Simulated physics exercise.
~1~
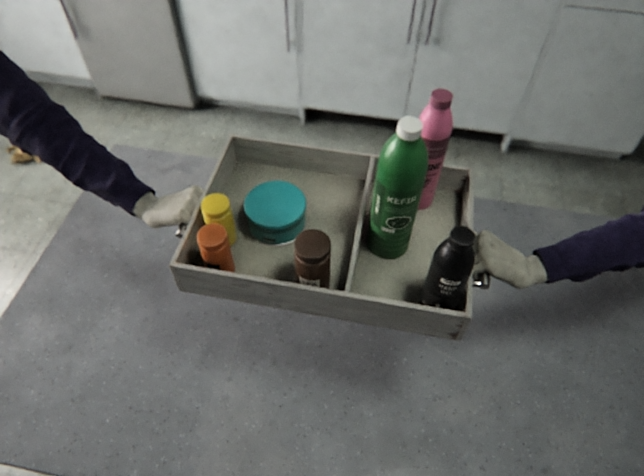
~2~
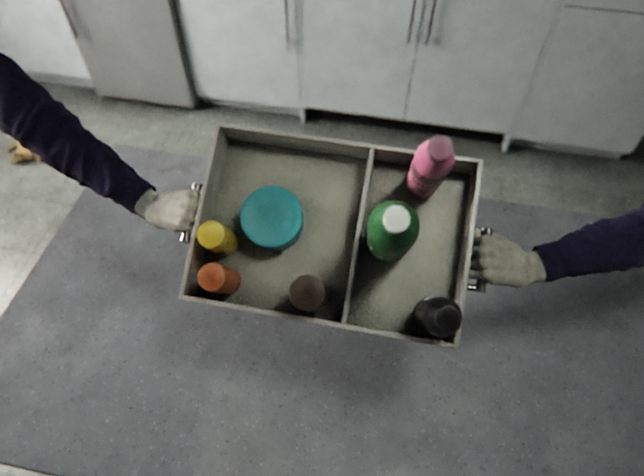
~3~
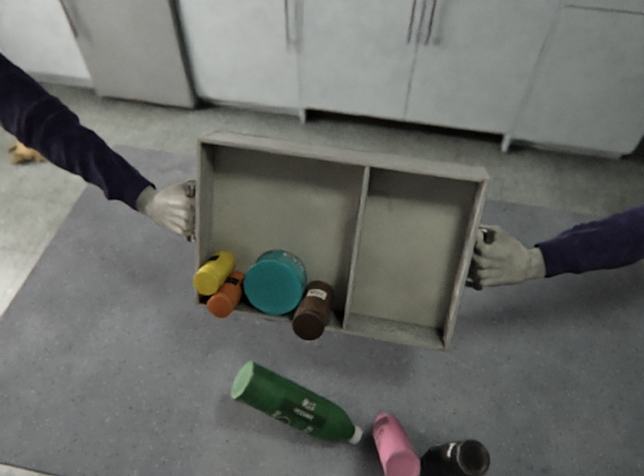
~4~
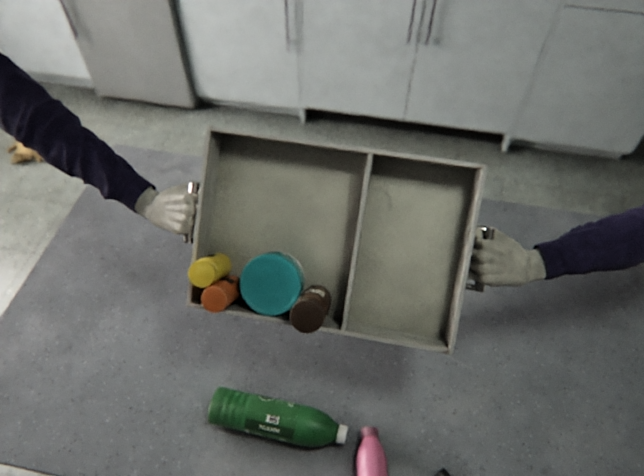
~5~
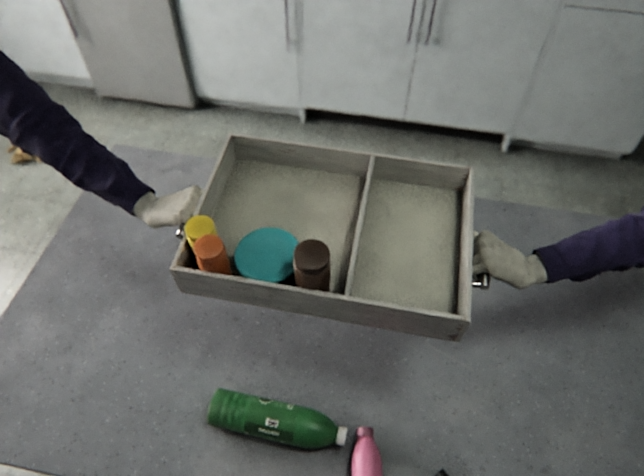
A wooden crate held by two hands tipped steeply toward the viewer, and the green, pink and black bottles toppled out onto the floor while the smaller containers slid to the near edge and stayed inside as it tilted most of the way back.
